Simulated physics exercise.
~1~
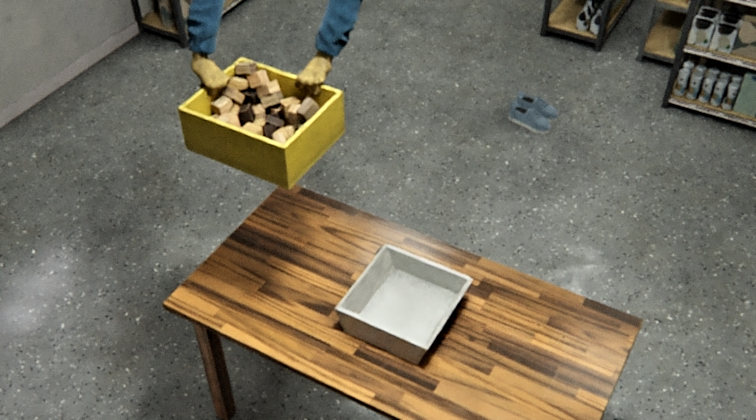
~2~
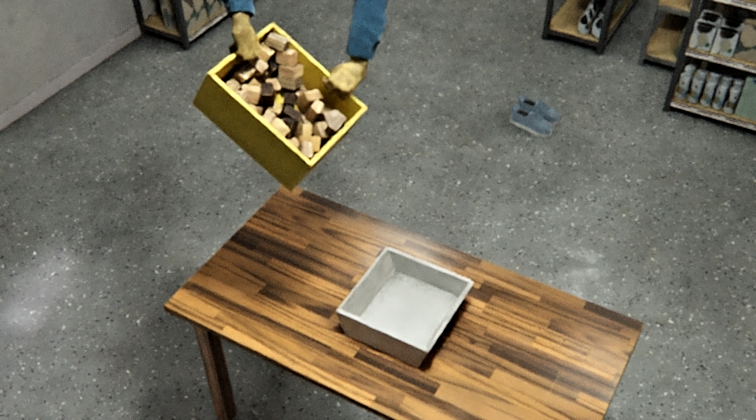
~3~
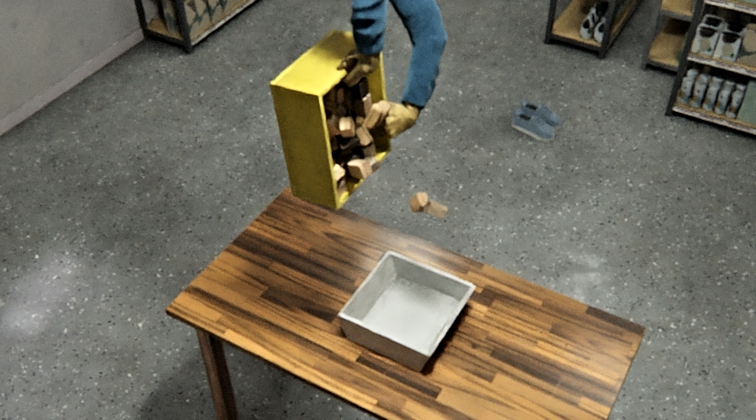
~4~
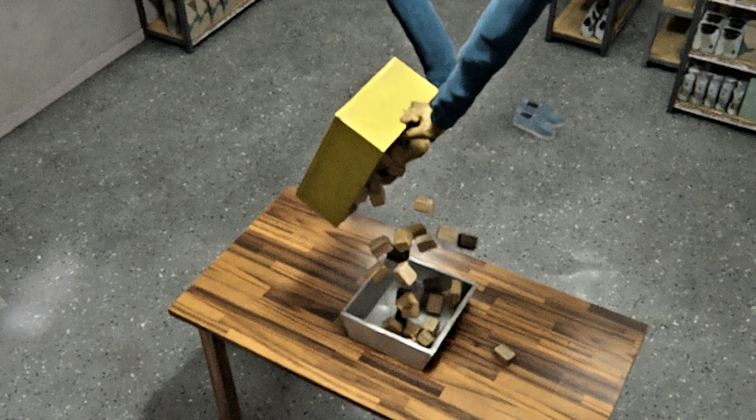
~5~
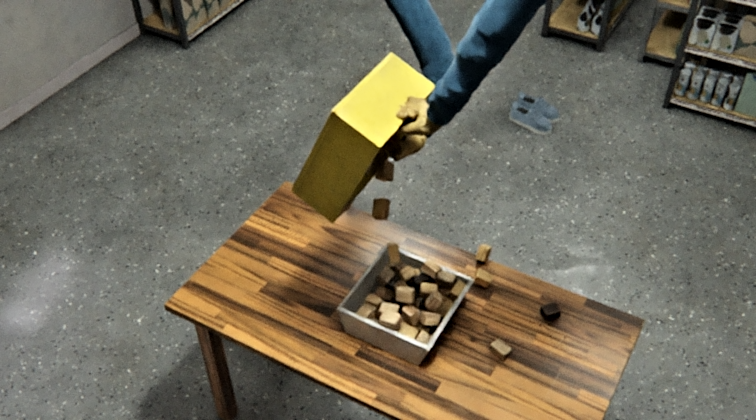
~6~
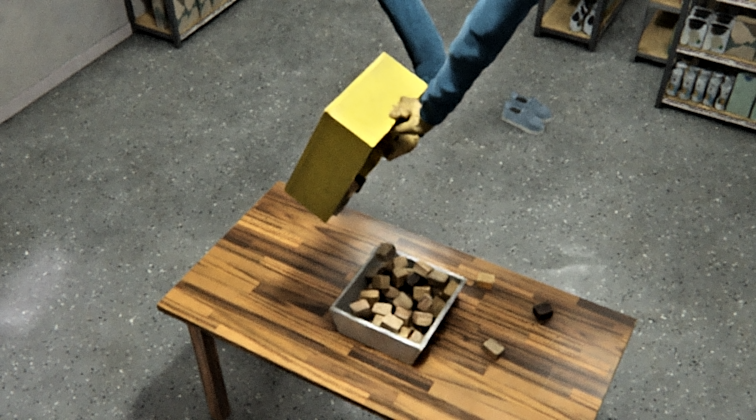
A yellow crate heaped with loose wooden blocks, light and dark, is held in gloved hands above a wooden table, where an empty white tray sits. The worker tips the crate to the right, lifting it slightly at first, and the first blocks slide over its edge. As it turns past upright, blocks pour down in a tumbling stream, most landing in the tray and a few bouncing onto the tabletop. The flow thins to a few stragglers while the crate is held upended. Finally the tray sits heaped with blocks, with a few scattered to its right.
